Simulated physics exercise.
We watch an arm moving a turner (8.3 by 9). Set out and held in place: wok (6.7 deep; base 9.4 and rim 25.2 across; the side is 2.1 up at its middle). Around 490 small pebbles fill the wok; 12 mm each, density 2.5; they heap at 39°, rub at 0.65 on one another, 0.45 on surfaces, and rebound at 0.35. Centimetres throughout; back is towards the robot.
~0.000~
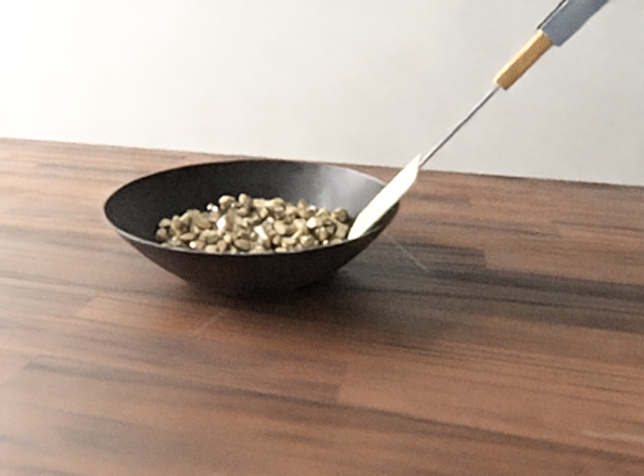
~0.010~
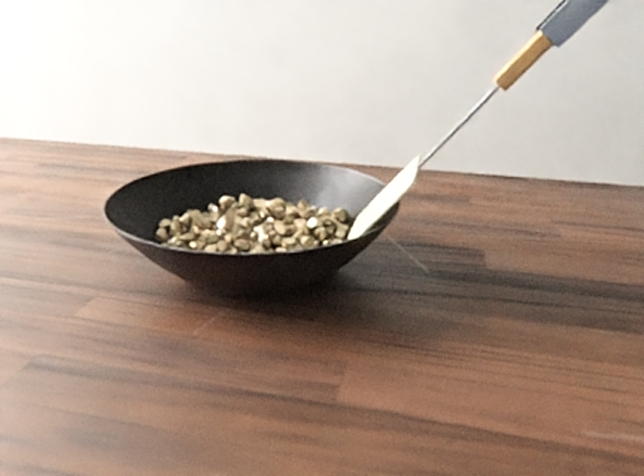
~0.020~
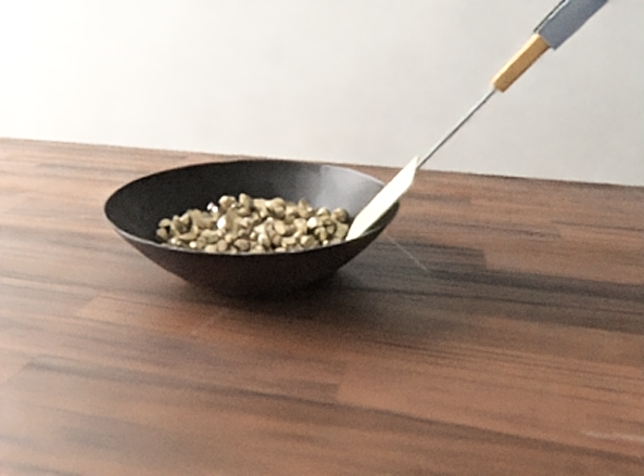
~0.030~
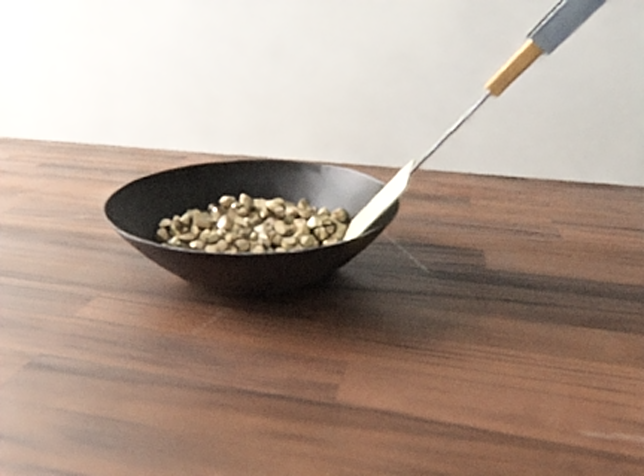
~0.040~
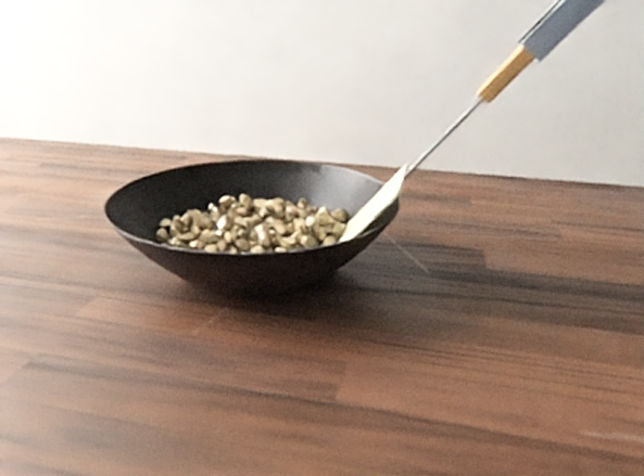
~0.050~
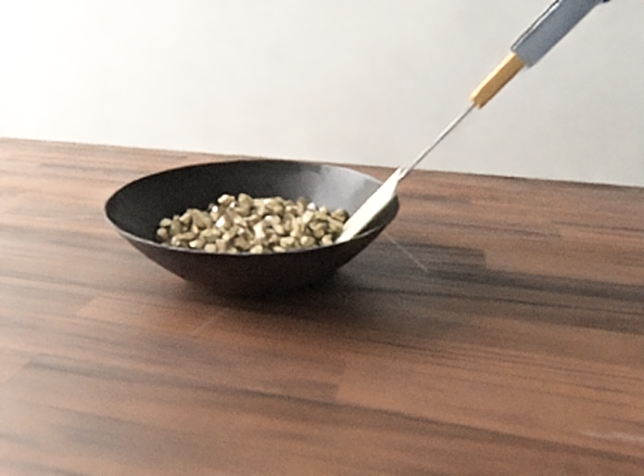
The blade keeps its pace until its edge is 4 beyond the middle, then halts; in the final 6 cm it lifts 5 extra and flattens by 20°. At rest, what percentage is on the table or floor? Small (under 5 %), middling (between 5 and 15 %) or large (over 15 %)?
A small share, under 5 %, ends on the table or floor.
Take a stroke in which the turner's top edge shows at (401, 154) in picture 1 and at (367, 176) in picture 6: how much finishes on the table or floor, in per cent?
About 10 per cent.
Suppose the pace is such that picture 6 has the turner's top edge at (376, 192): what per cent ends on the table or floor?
About 20 per cent.
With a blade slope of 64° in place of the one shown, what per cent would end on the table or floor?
It would be near 0 per cent.
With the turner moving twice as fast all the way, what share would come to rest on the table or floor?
It would be near 15 per cent.
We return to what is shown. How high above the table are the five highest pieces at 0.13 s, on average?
Roughly 6 cm.
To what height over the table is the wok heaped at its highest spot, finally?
Some 8.5 cm.
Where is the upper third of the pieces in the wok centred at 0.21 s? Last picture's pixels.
At about (186, 200).
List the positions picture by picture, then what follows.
Turner top edge at (418, 166), sloping 51°; upper third of the load around (258, 228), from x 160 to 350, top at y 200; 492 in the wok, in the first frame.
Turner top edge at (418, 167), sloping 51°; upper third of the load around (258, 228), from x 160 to 350, top at y 200, in the second frame.
Turner top edge at (416, 168), sloping 51°; upper third of the load around (258, 228), from x 160 to 350, top at y 200, in the third frame.
Turner top edge at (411, 172), sloping 51°; upper third of the load around (258, 228), from x 160 to 350, top at y 200, in the fourth frame.
Turner top edge at (404, 177), sloping 51°; upper third of the load around (258, 228), from x 160 to 345, top at y 200, in the fifth frame.
Turner top edge at (397, 181), sloping 51°; upper third of the load around (258, 227), from x 160 to 345, top at y 200; 492 in the wok, in the sixth frame.
By 0.13 s, sloping 51°, highest piece 7 above the table; 492 in the wok.
By 0.21 s, sloping 41°, highest piece 8 above the table; 490 in the wok, 2 on the blade or in flight.
By 0.45 s, sloping 31°, highest piece 9 above the table; 482 in the wok, 6 on the table or floor, 4 on the blade or in flight.
By 1.50 s, sloping 31°, highest piece 9 above the table; 482 in the wok, 10 on the table or floor.
Final count, 482 in the wok, 10 on the table or floor. That is 2 % on the table or floor.
